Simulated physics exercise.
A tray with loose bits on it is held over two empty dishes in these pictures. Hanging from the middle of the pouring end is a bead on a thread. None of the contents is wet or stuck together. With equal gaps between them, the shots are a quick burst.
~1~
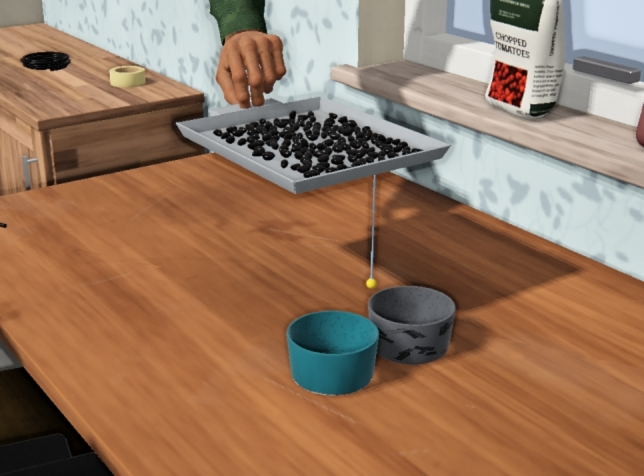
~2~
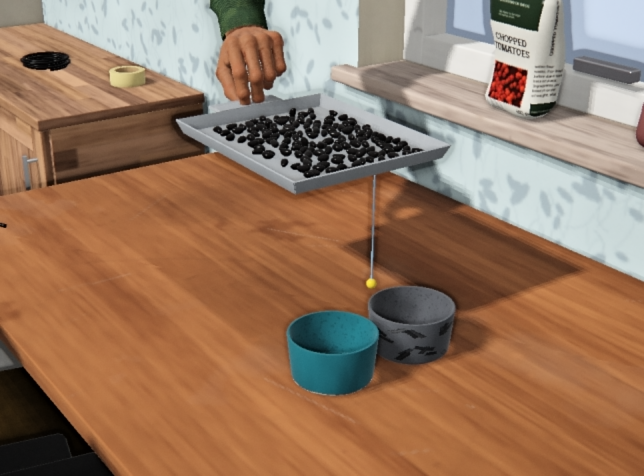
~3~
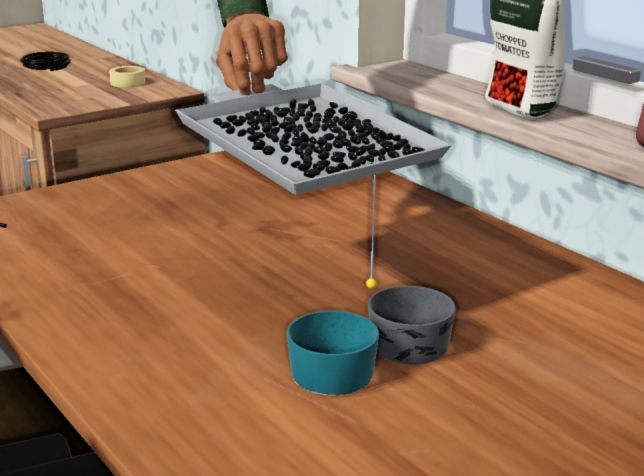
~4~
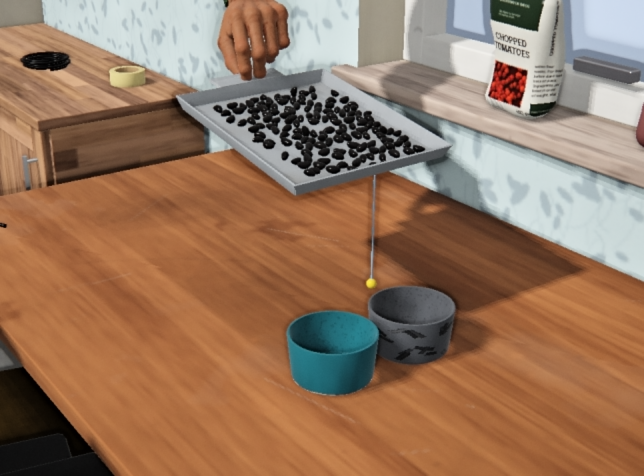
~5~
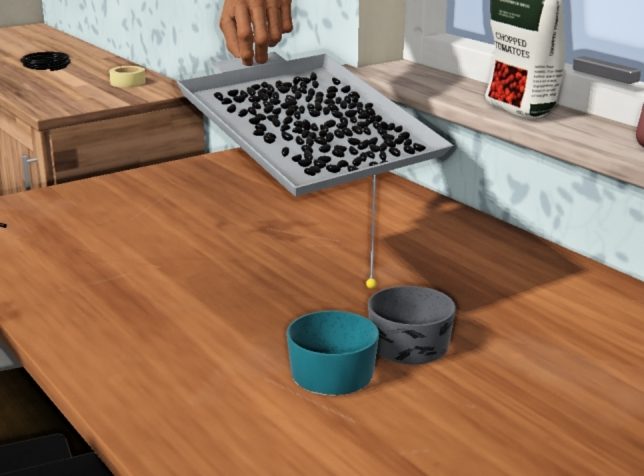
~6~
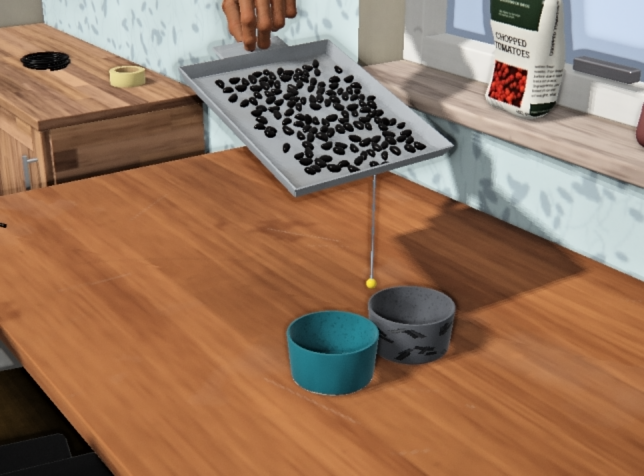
In a kitchen, a hand held a tray of black beans above a wooden table with two empty bowls, teal and gray, and gradually raised the tray's far end, tilting it toward the front.
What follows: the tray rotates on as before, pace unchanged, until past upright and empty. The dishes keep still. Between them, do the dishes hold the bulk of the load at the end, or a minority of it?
They hold the bulk.
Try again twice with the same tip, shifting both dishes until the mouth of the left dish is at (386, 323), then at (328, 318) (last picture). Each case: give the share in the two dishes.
About 60 and 50 per cent respectively.
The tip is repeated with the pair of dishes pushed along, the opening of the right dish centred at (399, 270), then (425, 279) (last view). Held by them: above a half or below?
In order, they'd catch a minor share, and next a minor share.
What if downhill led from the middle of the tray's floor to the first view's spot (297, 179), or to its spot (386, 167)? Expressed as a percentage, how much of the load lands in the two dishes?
In order: About 30, then 50 percent.
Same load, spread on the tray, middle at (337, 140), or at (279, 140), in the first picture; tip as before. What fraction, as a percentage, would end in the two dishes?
Roughly 80 per cent, then roughly 80 per cent.
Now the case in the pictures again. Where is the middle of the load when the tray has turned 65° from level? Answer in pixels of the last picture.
(364, 160).
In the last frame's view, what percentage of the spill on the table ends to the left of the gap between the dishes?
Around 20 per cent, I reckon.
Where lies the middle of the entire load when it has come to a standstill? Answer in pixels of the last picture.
Roughly at pixel (388, 350).
Soon, tray tipped steeply; most on the tray; a stray few in the right dish; a small part in the air.
A while on, tray tipped past a quarter turn; about a third in the left dish; about a third in the right dish; about a quarter outside both; about a quarter in the air.
Towards the end, tray tipped past a quarter turn; about a third in the left dish; about a third in the right dish; about a quarter outside both.
Finally, tray tipped past a quarter turn; about a third in the left dish; about a third in the right dish; about a quarter outside both.
